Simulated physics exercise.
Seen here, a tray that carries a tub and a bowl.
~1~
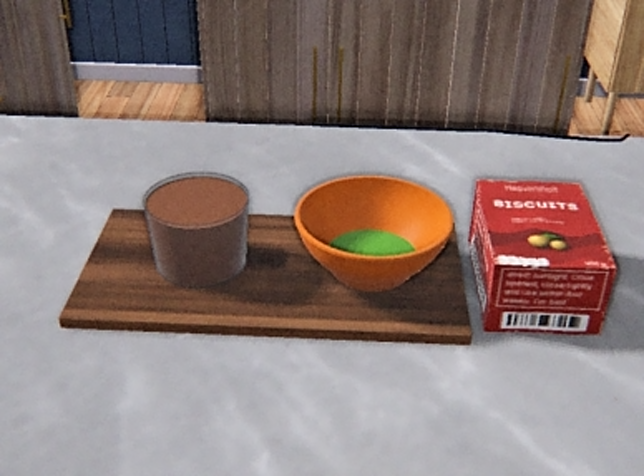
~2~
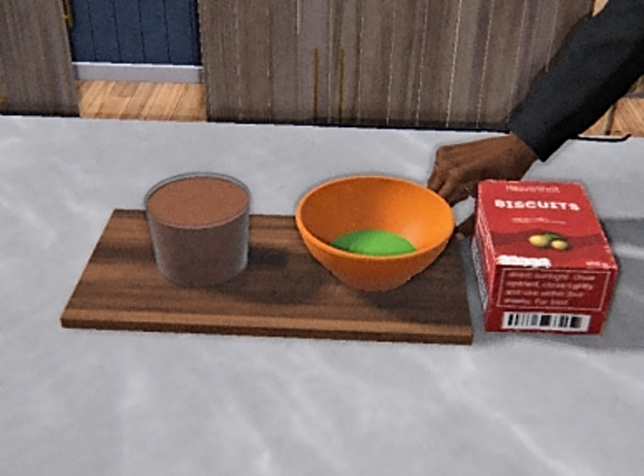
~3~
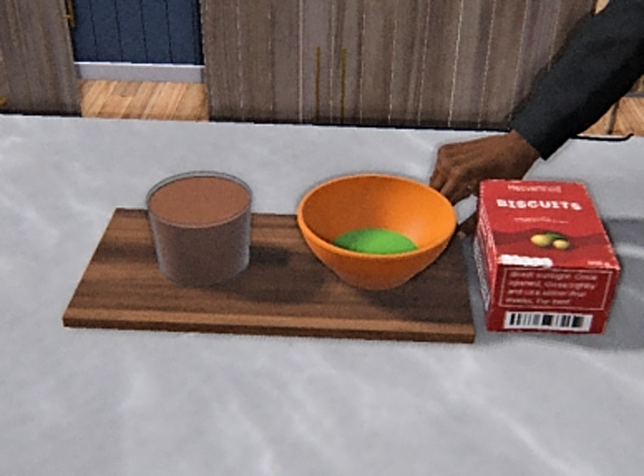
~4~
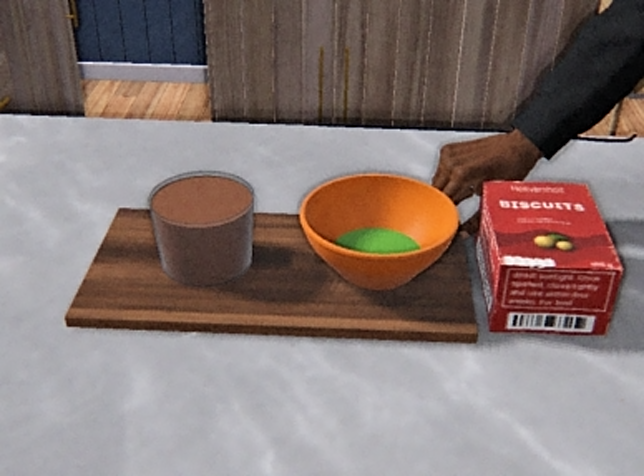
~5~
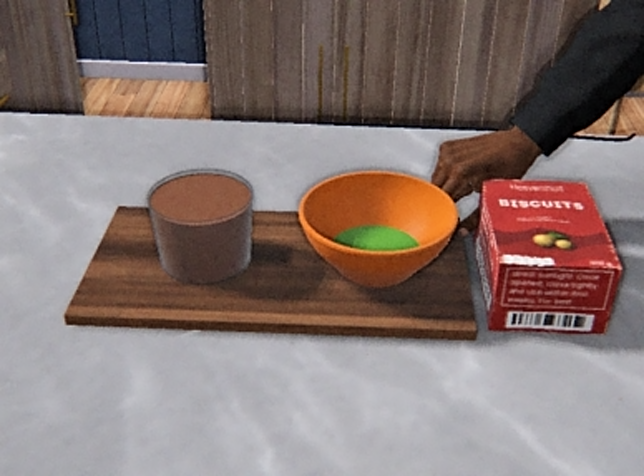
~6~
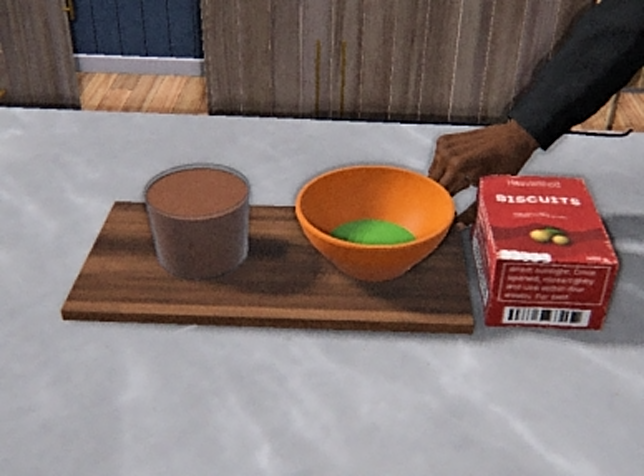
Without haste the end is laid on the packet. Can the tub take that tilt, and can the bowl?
On the left the tub loses some, on the right the bowl holds.
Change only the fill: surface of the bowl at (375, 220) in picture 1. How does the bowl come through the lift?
In that case: Spills.
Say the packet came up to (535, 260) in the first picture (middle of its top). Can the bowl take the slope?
In that case: Holds.
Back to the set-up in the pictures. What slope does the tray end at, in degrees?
About 13°.
A moment on, the tray slopes by about 7°; tub, all is still inside; bowl, all is still inside.
Further on, the tray slopes by about 15°; tub, a puddle lies under it; bowl, all is still inside.
When it is over, the tray slopes by about 13°, resting on the packet; tub, a puddle lies under it; bowl, all is still inside.
